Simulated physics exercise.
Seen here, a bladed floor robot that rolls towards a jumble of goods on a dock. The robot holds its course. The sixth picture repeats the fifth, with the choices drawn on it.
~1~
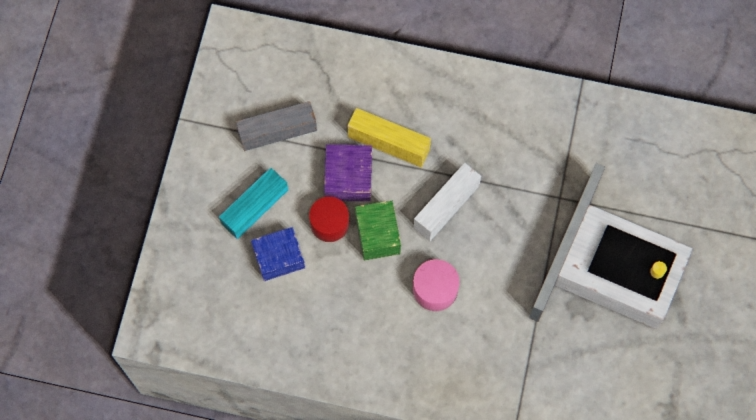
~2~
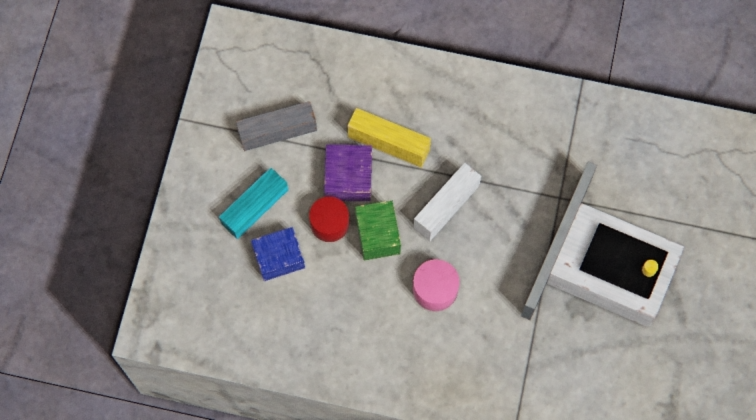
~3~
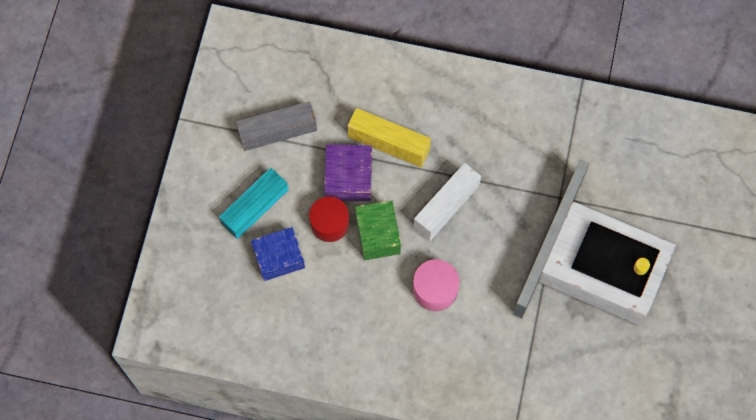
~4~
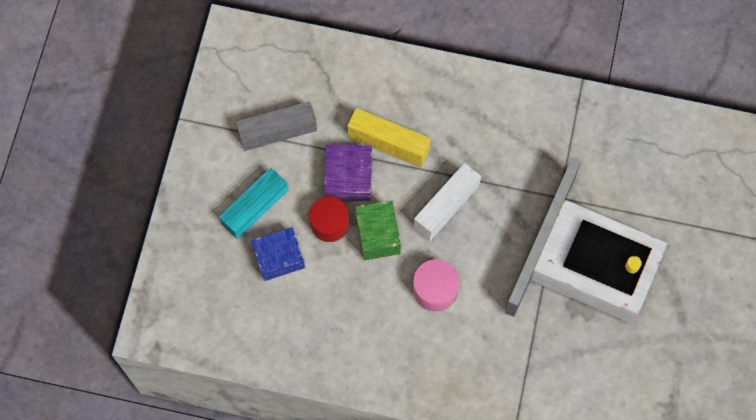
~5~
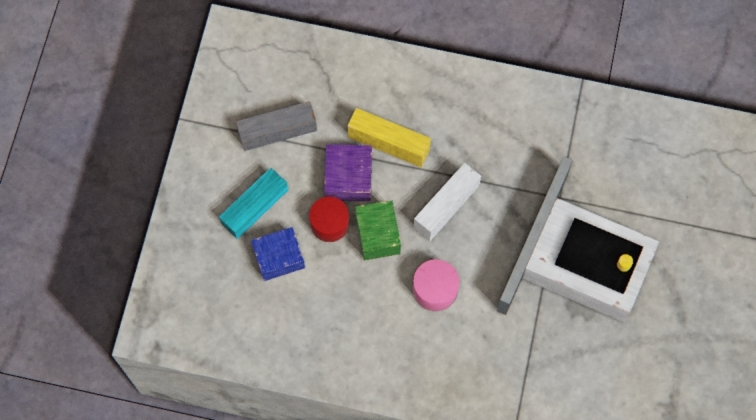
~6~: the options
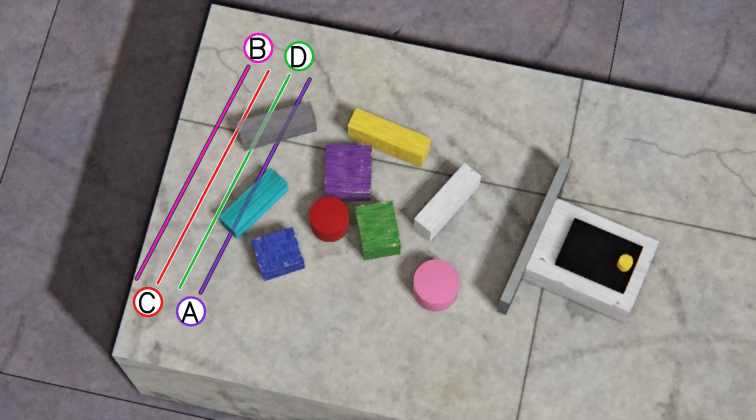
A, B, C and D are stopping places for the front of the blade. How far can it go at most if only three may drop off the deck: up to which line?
Line C.
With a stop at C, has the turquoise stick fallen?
Yes.
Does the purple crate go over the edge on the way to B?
Yes.
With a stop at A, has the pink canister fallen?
No.
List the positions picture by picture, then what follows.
The first frame shows turquoise stick (254, 203); purple crate (349, 173); pink canister (436, 285).
The second frame shows robot (619, 258); red canister (329, 219).
The third frame shows robot (610, 256); green crate (379, 230).
The fourth frame shows robot (602, 255); yellow bar (389, 138).
The fifth frame shows robot (594, 253); turquoise stick (254, 203); purple crate (349, 173); pink canister (436, 285).
On the marked copy, A at (256, 184); B at (194, 170); C at (214, 175); D at (236, 179).
Taking C. A third of the way, robot (476, 228); pink canister (365, 266); white bar (413, 195).
Two thirds of the way, robot (359, 204); turquoise stick (202, 180); red canister (215, 206).
When it is over, robot (268, 185); red canister over the edge; turquoise stick over the edge; two fallen.
As for the rest, A is within the limit but short; B drops five; D is within the limit but short.
